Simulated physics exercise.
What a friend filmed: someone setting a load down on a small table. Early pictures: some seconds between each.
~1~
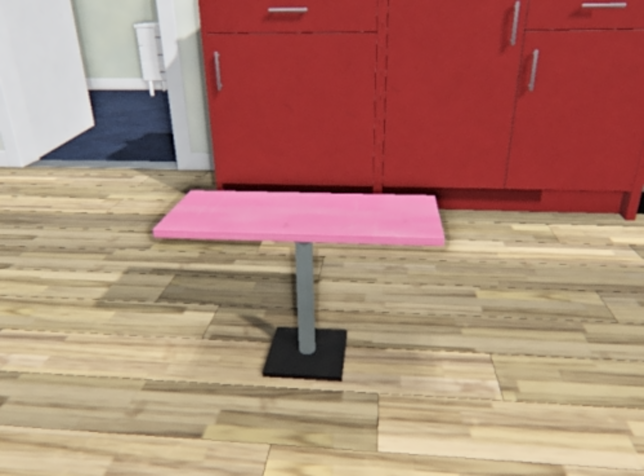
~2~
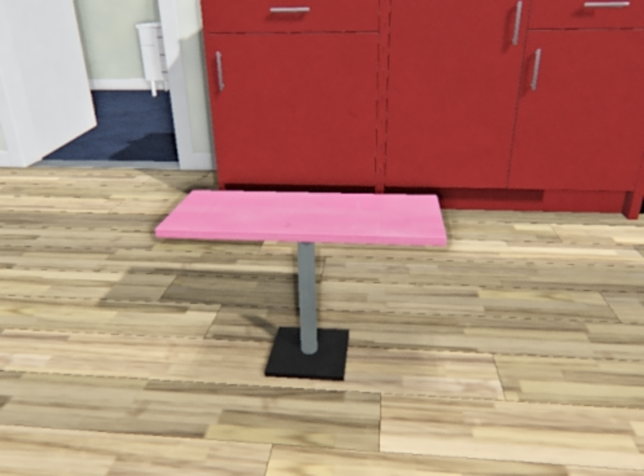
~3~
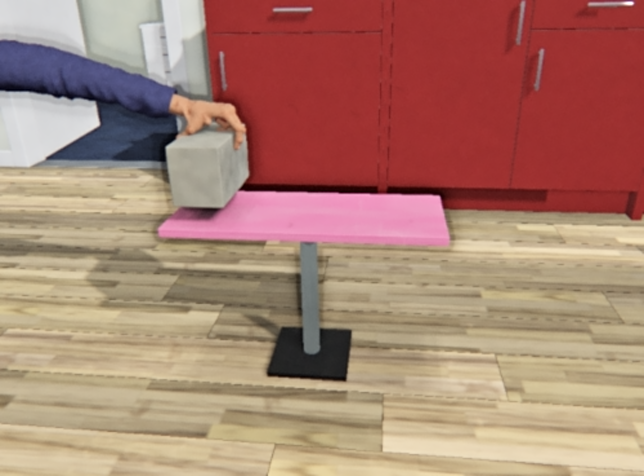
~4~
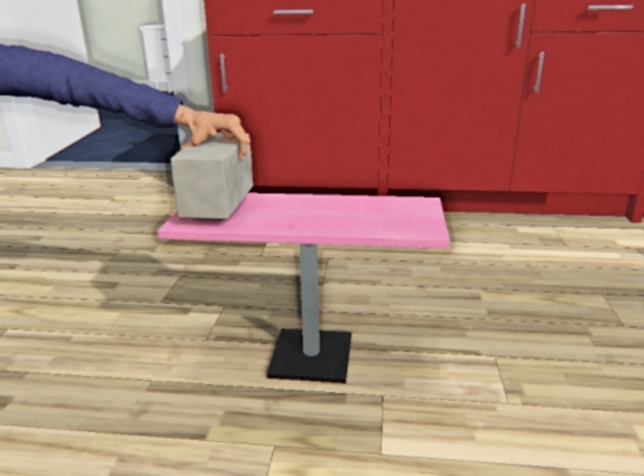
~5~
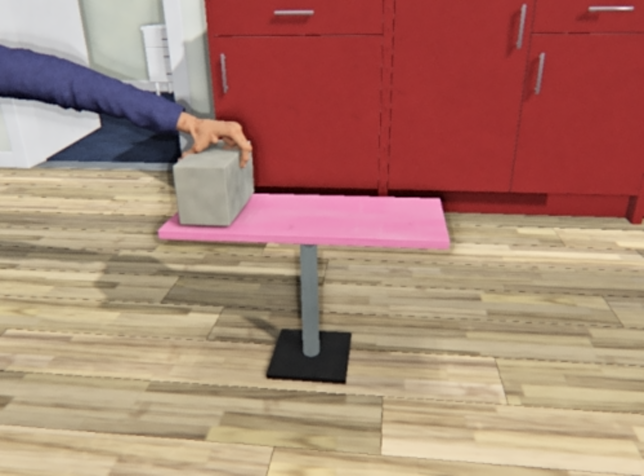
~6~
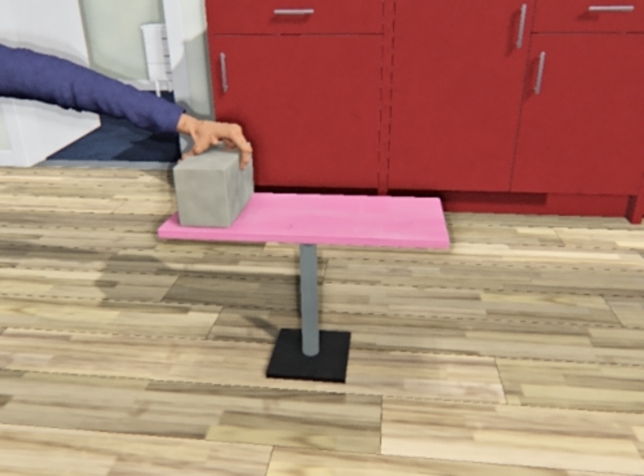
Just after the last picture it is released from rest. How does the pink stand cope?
Looks to me like it won't stay up on its own.
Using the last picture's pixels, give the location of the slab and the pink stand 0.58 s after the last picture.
Close to (116, 264) and (191, 231), in pixels.
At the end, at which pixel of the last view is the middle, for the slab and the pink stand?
Final spots: Roughly (6, 317); roughly (159, 256).
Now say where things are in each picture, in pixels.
In the first frame, pink stand (303, 216).
In the second frame, pink stand (305, 215).
In the third frame, still on the way; pink stand (308, 215); slab (211, 163).
In the fourth frame, still on the way; pink stand (308, 217); slab (216, 173).
In the fifth frame, still on the way; pink stand (308, 218); slab (217, 181).
In the sixth frame, in place, still held; pink stand (307, 217); slab (217, 182).
Then, 0.44 s on from there, pink stand turned 20° from its first pose near (249, 211).
Then, 0.58 s on from there, pink stand turned 45° from its first pose near (191, 231).
Then, 0.72 s on from there, pink stand turned 65° from its first pose near (152, 250).
In the end, the pink stand tips up, near (159, 256).
